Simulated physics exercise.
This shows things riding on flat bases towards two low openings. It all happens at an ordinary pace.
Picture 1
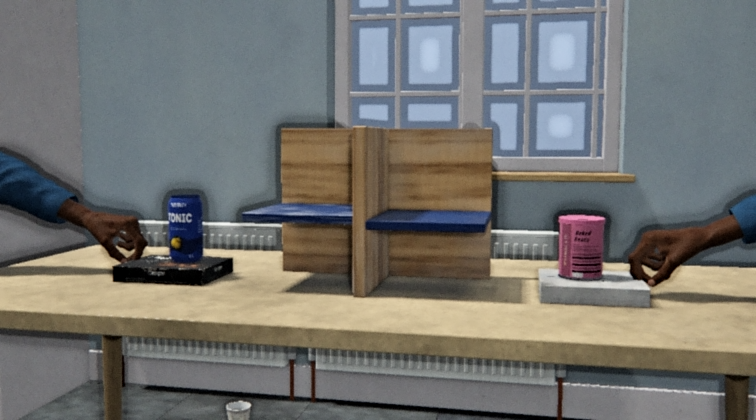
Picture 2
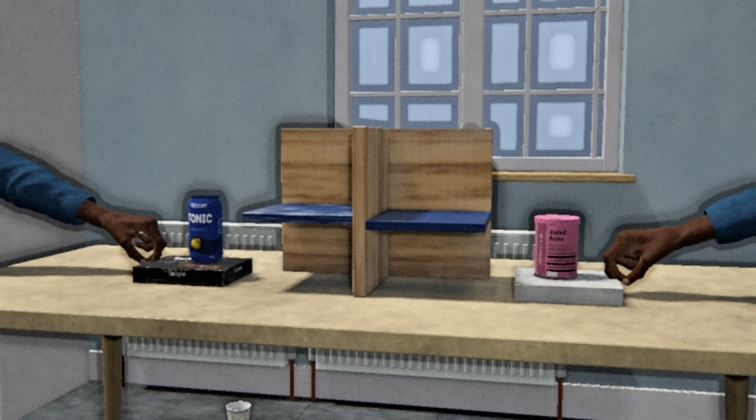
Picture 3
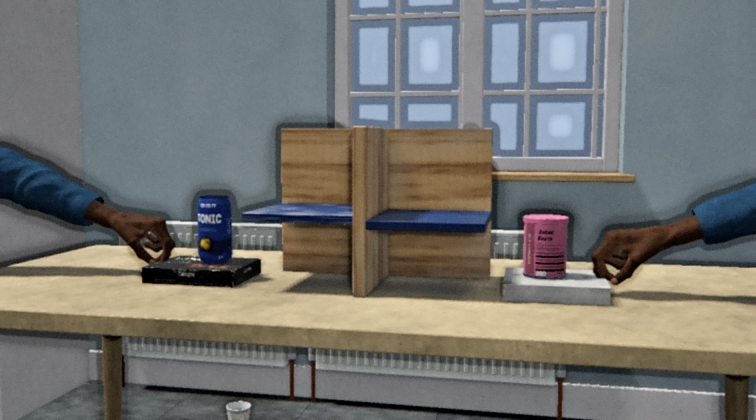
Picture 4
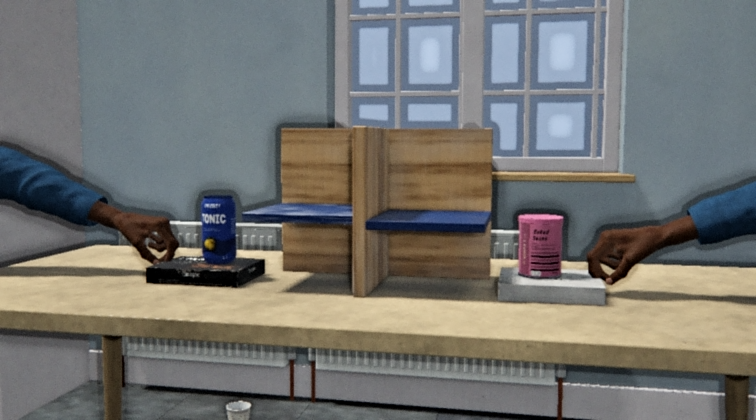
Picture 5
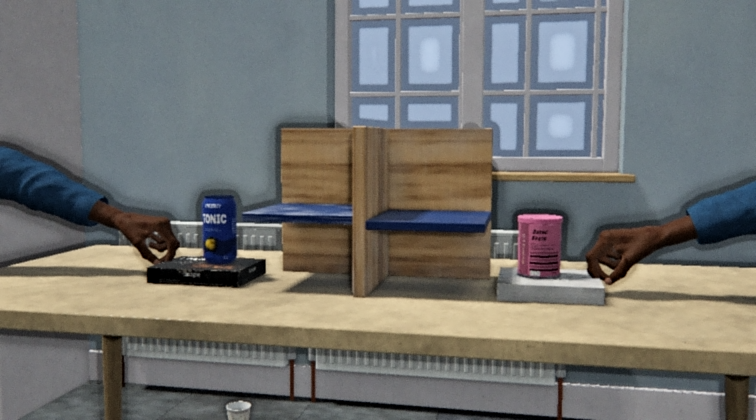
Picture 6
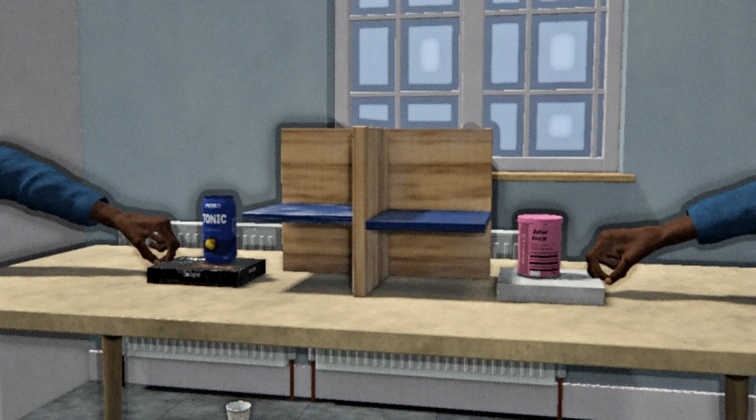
On a table, two hands slide a blue can and pink pot inward on flat bases.
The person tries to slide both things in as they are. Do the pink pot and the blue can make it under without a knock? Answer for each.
The pink pot strikes the shelf, the blue can strikes the shelf.
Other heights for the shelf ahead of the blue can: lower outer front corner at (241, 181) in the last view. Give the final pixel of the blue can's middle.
Near (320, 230).
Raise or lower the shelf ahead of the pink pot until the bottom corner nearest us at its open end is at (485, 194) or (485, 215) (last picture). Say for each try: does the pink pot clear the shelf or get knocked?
Try by try, it passes below; passes below.
Then, 1.34 s past the last view, pink pot leaning 36° off how it started near (506, 239); blue can leaning 39° off how it started near (250, 228).
Finally, the pink pot gets scraped off its spot, near (506, 259); the blue can gets scraped off its spot, near (270, 248).
